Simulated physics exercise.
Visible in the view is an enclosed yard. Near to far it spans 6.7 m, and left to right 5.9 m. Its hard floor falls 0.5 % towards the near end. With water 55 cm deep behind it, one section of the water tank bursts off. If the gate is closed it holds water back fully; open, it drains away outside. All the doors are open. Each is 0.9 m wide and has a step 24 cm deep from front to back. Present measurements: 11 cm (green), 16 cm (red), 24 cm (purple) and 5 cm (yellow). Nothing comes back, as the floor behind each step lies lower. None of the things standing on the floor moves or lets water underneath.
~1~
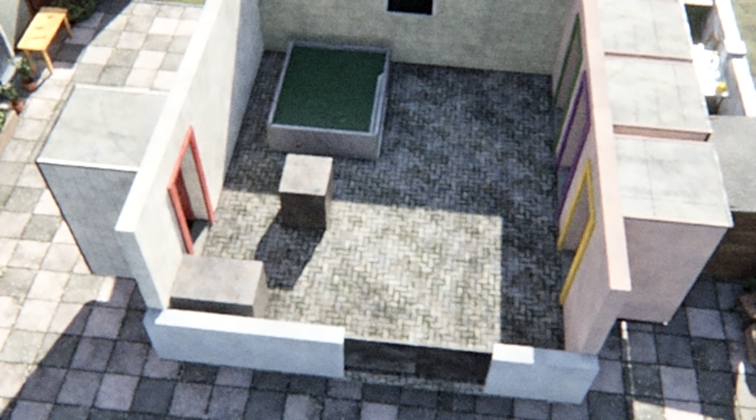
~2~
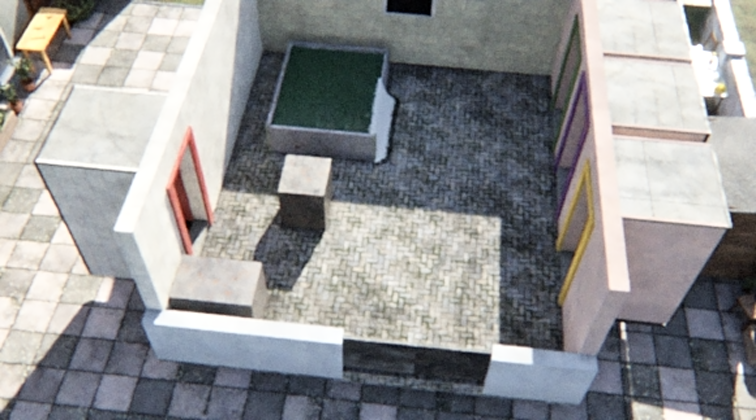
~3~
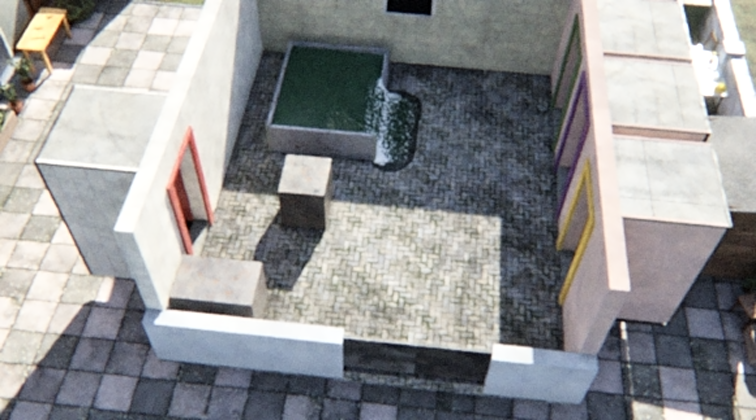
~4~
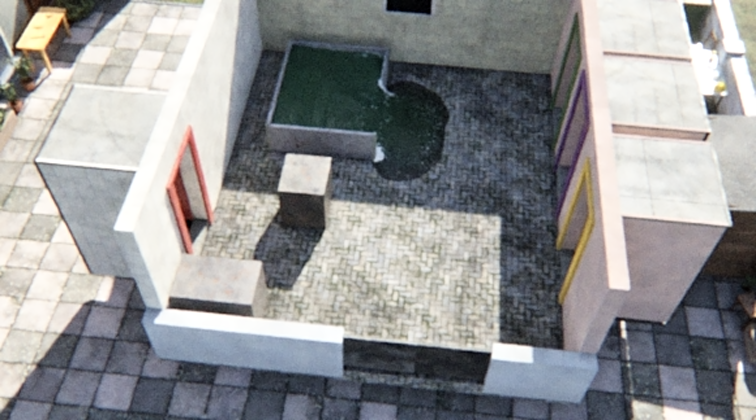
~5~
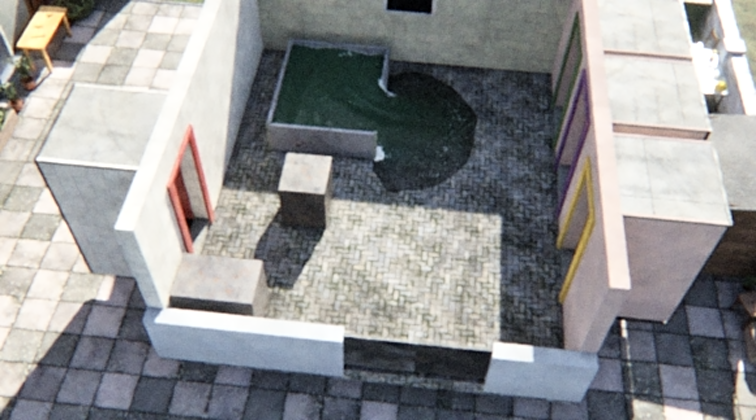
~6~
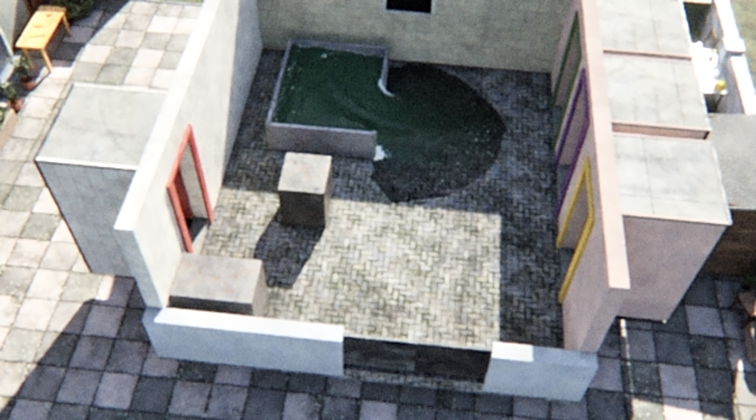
Dark green water burst out through the right side of a raised tank in a walled, paved yard, then spread across the floor in a widening, rounded pool toward the right-hand wall with its coloured doorways.
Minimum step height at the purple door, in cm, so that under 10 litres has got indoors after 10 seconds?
Approx. 21 cm.
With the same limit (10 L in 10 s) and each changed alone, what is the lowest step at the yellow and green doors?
Some 10.0 cm for yellow, some 23 cm for green.
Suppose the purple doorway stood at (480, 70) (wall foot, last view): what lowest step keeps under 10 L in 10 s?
Minimum: Close to 9.0 cm.
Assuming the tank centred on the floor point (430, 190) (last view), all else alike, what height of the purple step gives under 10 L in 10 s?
That setup calls for roughly 34 cm.
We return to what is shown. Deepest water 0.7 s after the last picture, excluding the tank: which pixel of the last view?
Check close to (382, 144).
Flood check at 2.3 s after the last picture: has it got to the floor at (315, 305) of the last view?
At that moment it's not yet touched.
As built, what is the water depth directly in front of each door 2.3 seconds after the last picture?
Depths in cm: Green 22, red 0, purple 21, yellow 11.
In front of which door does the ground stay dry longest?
Red, last of all.
Then, 0.7 s after the last picture water covers 35 % of the floor, deepest (28 cm) near (382, 144); 9 cm at the purple door, 0 litres in over its 24 cm step.
Then, 2.3 s after the last picture water covers 45 % of the floor, deepest (24 cm) near (547, 117); 21 cm at the purple door, 2 litres in over its 24 cm step.
Then, 9.3 s after the last picture water covers 95 % of the floor, deepest (16 cm) near (176, 336); 6 cm at the purple door, 2 litres in over its 24 cm step.
At the purple door as built, the water peaked near 26 cm, 1.3 s after the last picture.
With a step of 19 cm, 20 litres would have come in within the 10 s; with 25.5 cm, 1 litre. So under 10 litres takes about 21 cm.
